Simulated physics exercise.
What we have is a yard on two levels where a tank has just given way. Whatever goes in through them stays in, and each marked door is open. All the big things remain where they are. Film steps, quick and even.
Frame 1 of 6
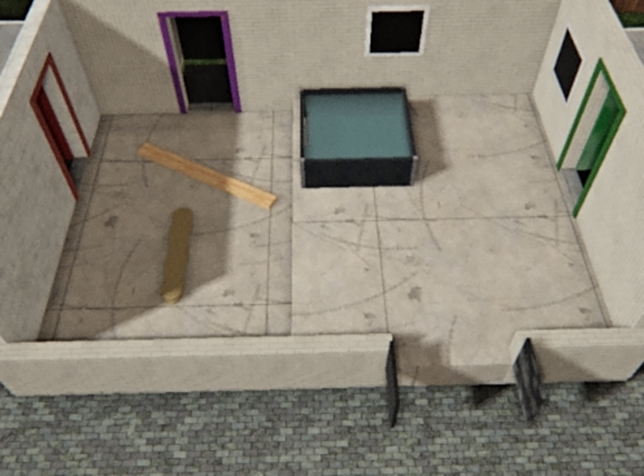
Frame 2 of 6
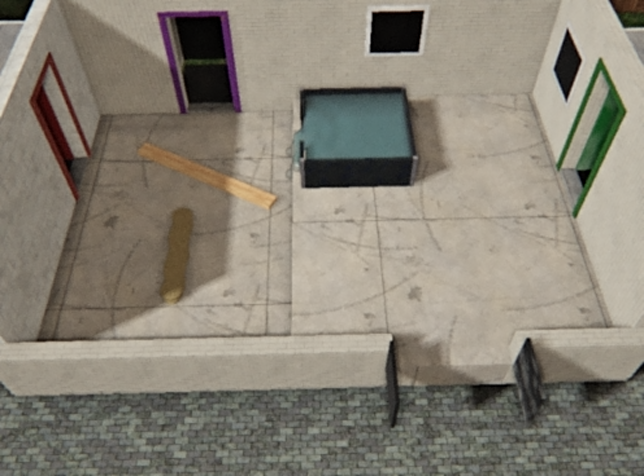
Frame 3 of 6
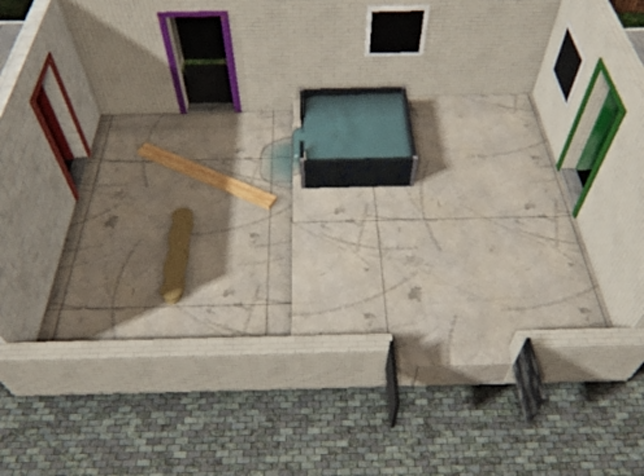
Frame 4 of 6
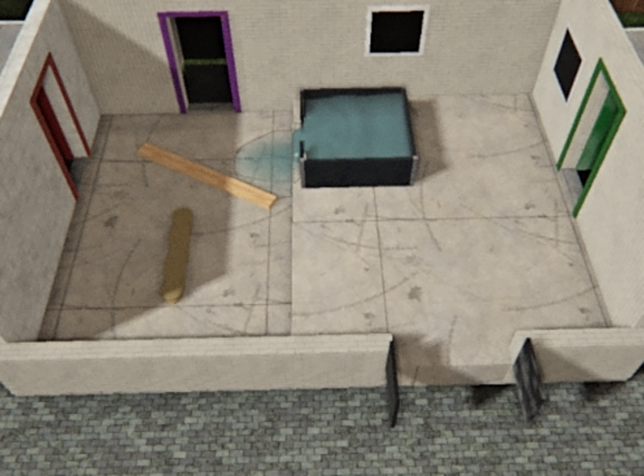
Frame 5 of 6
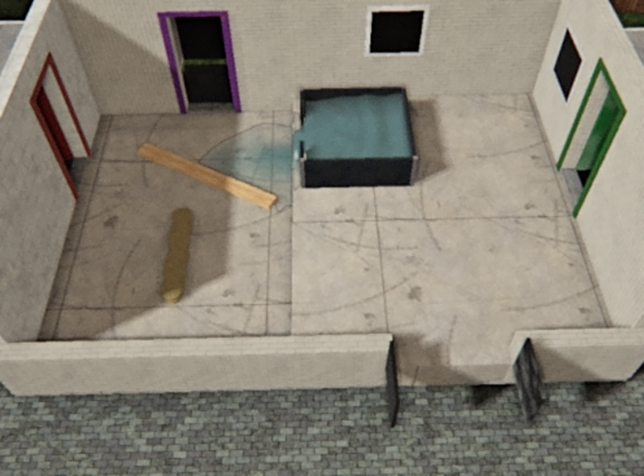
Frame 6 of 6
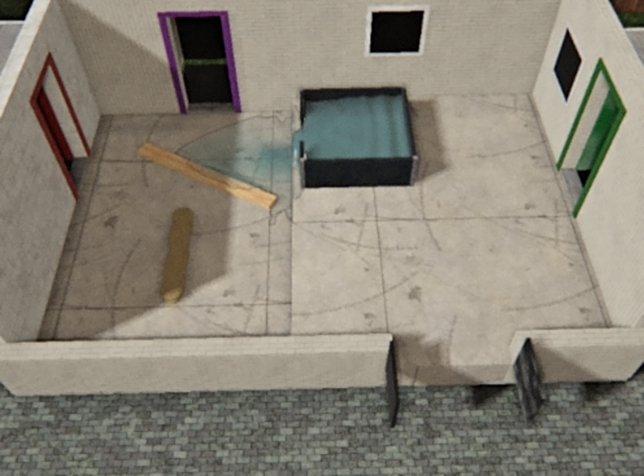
A walled yard with a pale, cracked floor is seen from high up in front, with grey paving along the near side. A dark tank of teal water stands near the back wall, right of a purple-framed doorway, with a wooden plank and a tan rounded bar to its left, between red and green side doorways. Water pours from the tank's left side and spreads thinly leftward to the plank, while the camera stays still.
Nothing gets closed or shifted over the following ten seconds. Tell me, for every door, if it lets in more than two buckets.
As I see it, the red door will be deluged; the purple door will be deluged; the green door will not go over two buckets.
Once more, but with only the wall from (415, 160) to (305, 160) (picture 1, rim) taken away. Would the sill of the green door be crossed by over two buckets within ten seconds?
I reckon green door sits short of it.
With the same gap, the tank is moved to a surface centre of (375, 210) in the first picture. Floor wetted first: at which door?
I'd go with the one in red.
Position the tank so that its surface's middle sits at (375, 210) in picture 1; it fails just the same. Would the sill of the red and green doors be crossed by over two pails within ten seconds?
So here's how it goes: Red clears the threshold, and green comes up short.
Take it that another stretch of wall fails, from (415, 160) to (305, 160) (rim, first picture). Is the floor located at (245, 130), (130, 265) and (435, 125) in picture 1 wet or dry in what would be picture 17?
First kept bare, second kept bare, third kept bare.
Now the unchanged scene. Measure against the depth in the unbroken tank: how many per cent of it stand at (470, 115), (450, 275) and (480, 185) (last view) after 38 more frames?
The depth comes out near 0, 0 and 0 per cent.
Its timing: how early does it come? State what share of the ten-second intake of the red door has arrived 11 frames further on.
Around 0 in a hundred.
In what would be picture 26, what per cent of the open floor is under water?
Close to 25 in a hundred, I think.
A moment on, water covers 20 % of the floor; the red door not reached, the purple door wet at the sill, nothing in, the green door not reached.
Next, water covers 25 % of the floor; the red door wet at the sill, nothing in, the purple door under two buckets in, the green door not reached.
Then, water covers 25 % of the floor; the red door over two buckets in, the purple door over two buckets in, the green door not reached.
Later, water covers 40 % of the floor; the red door over two buckets in, the purple door over two buckets in, the green door not reached.
In the end, water covers 45 % of the floor; the red door far over two buckets in, the purple door far over two buckets in, the green door not reached.
